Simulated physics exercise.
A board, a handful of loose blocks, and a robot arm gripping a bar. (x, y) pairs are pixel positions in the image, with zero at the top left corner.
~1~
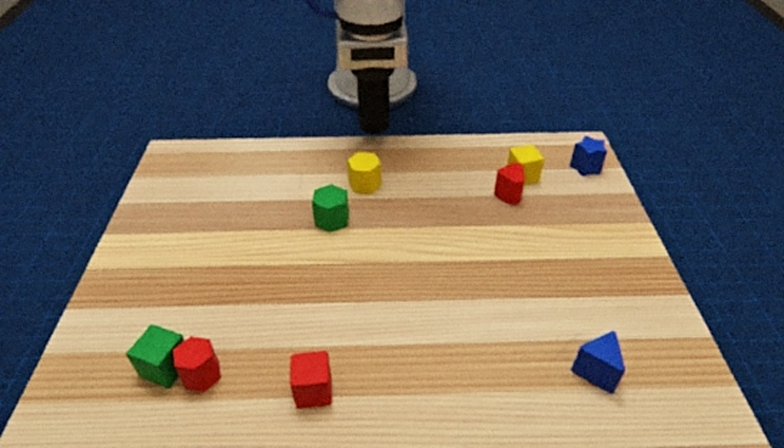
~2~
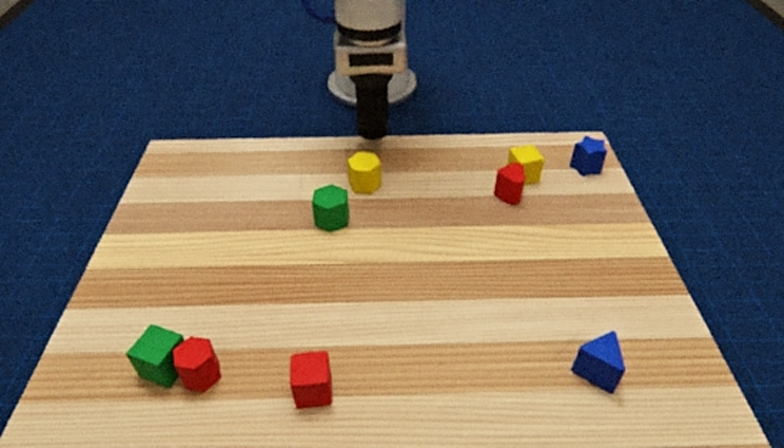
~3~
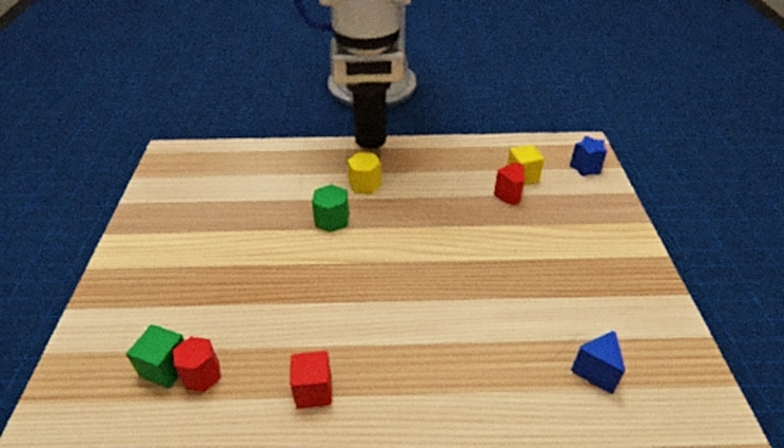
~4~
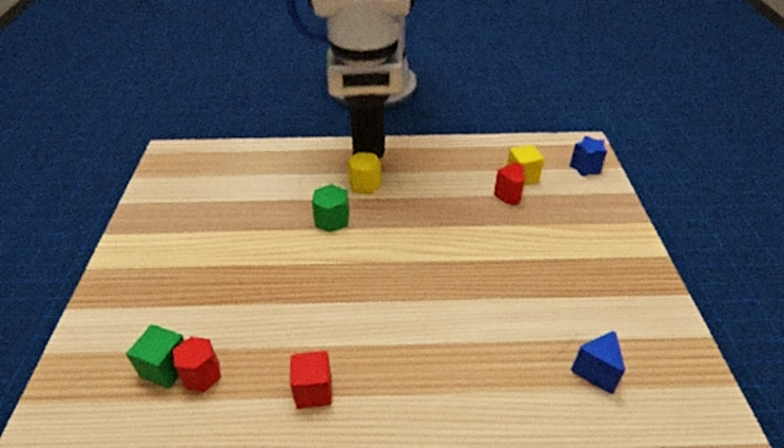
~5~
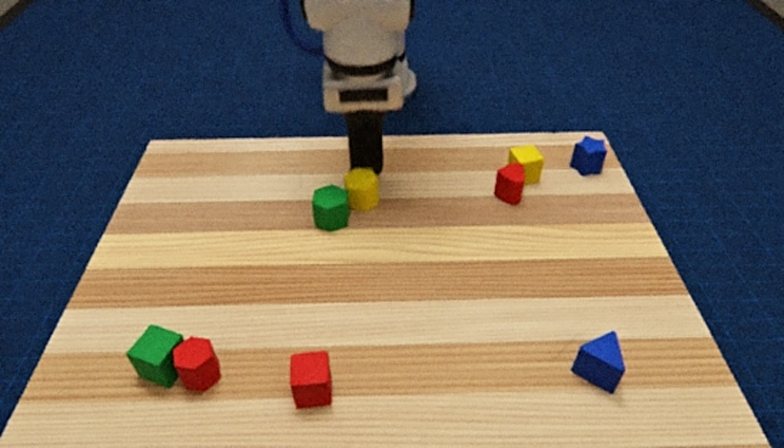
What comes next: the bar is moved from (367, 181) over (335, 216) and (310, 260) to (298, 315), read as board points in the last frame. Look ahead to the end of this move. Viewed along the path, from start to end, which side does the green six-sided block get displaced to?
It shifts to the right.
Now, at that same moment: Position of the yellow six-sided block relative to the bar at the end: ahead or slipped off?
It will get left beside or behind the bar.
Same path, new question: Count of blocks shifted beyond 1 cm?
It shifts two blocks.
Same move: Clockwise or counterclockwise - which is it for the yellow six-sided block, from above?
Seen from above, its turn is counter-clockwise.
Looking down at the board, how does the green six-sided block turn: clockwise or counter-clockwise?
From above, clockwise.
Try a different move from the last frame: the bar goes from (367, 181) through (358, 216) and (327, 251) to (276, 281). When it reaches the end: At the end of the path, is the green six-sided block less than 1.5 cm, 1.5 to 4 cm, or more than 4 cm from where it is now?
It will fall in the top band, over 4 cm.
On the path given first. One third of the way, bar at (333, 204); green six-sided block at (315, 214), turned 50° clockwise; yellow six-sided block at (355, 209), turned 65° anticlockwise.
Two thirds of the way, bar at (308, 248); green six-sided block at (281, 260), turned 70° clockwise; yellow six-sided block at (354, 219), turned 120° anticlockwise.
At the end, bar at (295, 303); red square block in place; green six-sided block at (249, 304), turned 135° clockwise; yellow six-sided block at (354, 219), turned 120° anticlockwise.
